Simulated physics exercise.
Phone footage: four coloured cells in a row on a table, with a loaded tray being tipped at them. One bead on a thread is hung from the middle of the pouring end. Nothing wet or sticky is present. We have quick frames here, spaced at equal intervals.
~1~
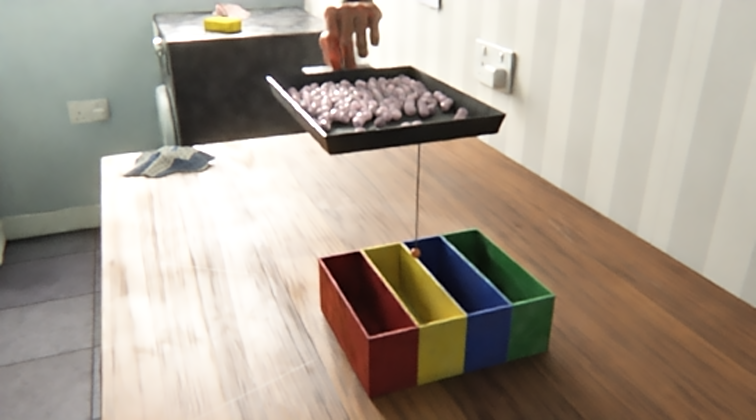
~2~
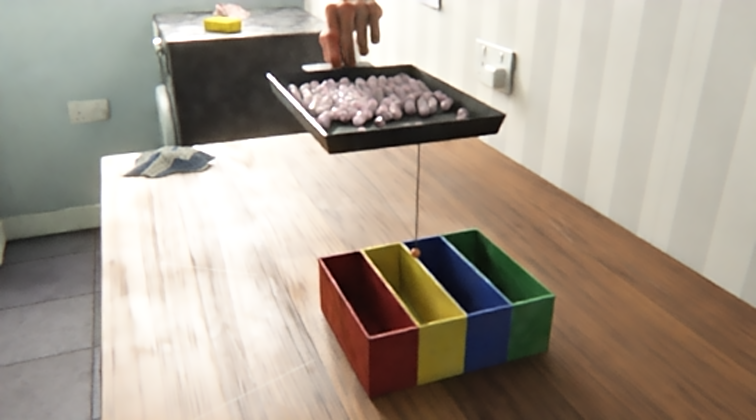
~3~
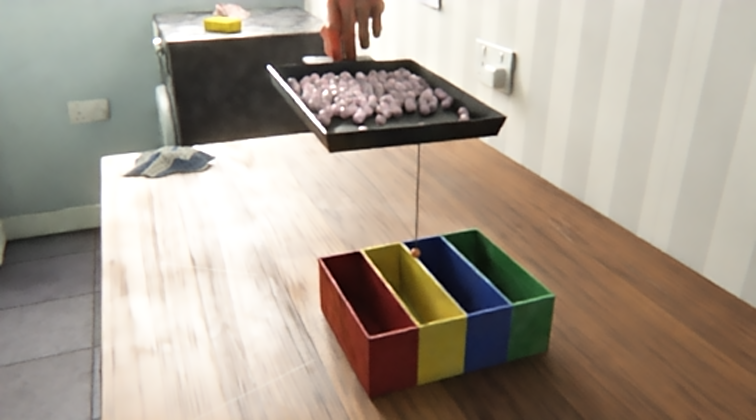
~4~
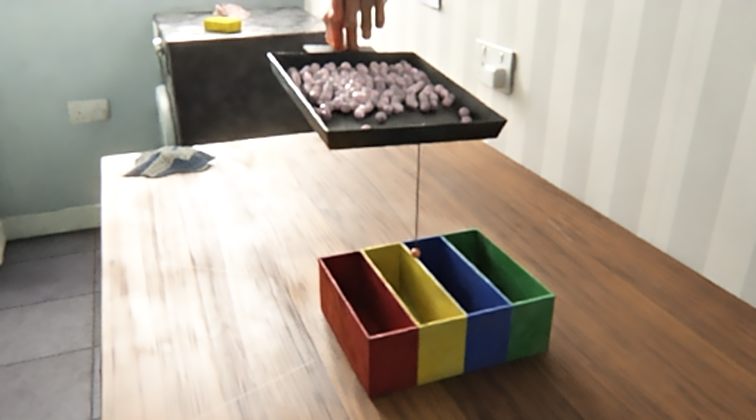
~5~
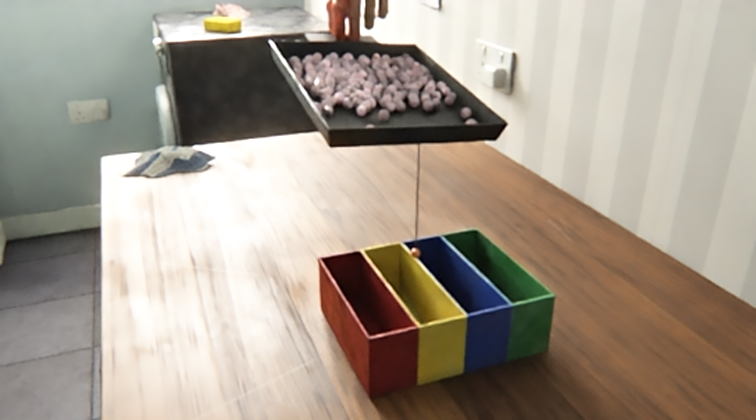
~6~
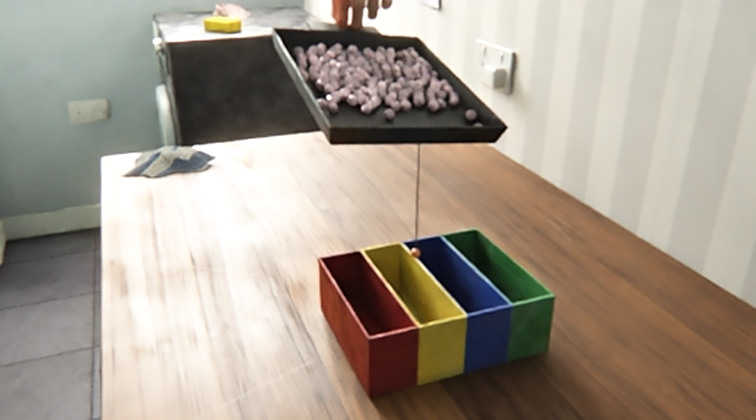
On a wooden table, a hand tilts a tray of beads above four coloured cells.
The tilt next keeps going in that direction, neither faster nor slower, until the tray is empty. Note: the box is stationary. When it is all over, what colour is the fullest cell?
It is the green one.
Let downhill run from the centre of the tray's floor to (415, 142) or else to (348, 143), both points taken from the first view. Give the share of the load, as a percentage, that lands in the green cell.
20 % and 0 %.
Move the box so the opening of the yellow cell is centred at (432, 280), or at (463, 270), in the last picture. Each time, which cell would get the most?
Green, then the cell in blue.
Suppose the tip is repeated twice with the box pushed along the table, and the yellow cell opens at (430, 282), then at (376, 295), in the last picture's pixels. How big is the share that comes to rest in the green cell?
First position: Some 60 %; second position: Some 10 %.
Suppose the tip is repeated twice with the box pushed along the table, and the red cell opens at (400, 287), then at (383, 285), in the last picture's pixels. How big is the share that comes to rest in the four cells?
90 and 90 in a hundred, in turn.
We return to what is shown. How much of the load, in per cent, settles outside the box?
Close to 30 per cent.
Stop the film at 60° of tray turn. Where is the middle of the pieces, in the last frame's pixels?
Near (462, 115).
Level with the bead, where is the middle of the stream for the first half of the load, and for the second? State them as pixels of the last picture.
Around (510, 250) at first; around (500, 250) after that.
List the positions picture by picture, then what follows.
In the first picture, corners of the pouring end at (329, 133) and (499, 113), level; middle of the load at (369, 101), sugar pearls; bead on its thread at (416, 253); red cell at (393, 357); yellow cell at (442, 345); blue cell at (488, 333); green cell at (531, 323).
In the second picture, corners of the pouring end at (329, 133) and (499, 113), level; middle of the load at (369, 99).
In the third picture, corners of the pouring end at (330, 131) and (500, 115), tipped barely, lowest at the right corner; middle of the load at (369, 95).
In the fourth picture, corners of the pouring end at (331, 128) and (501, 118), tipped a little, lowest at the right corner; middle of the load at (370, 89).
In the fifth picture, corners of the pouring end at (333, 126) and (501, 121), tipped a little, lowest at the right corner; middle of the load at (373, 83), a stray few on the move.
In the sixth picture, corners of the pouring end at (334, 124) and (502, 124), tipped a little, lowest at the right corner; middle of the load at (377, 78), nearly all on the move; red cell at (393, 357); yellow cell at (442, 345); blue cell at (488, 333); green cell at (531, 323).
Soon, tray tipped steeply; most on the tray; a small part in the green cell; a stray few in the blue cell; a small part falling or outside the box.
A while on, tray tipped past a quarter turn; a stray few on the tray; about half in the green cell; a small part in the blue cell; a stray few in the yellow cell; about a third falling or outside the box.
Towards the end, tray tipped past a quarter turn; about half in the green cell; a small part in the blue cell; a stray few in the yellow cell; about a third falling or outside the box.
Finally, tray tipped past a quarter turn; about half in the green cell; a small part in the blue cell; a stray few in the yellow cell; none in the red cell; about a third outside the box.
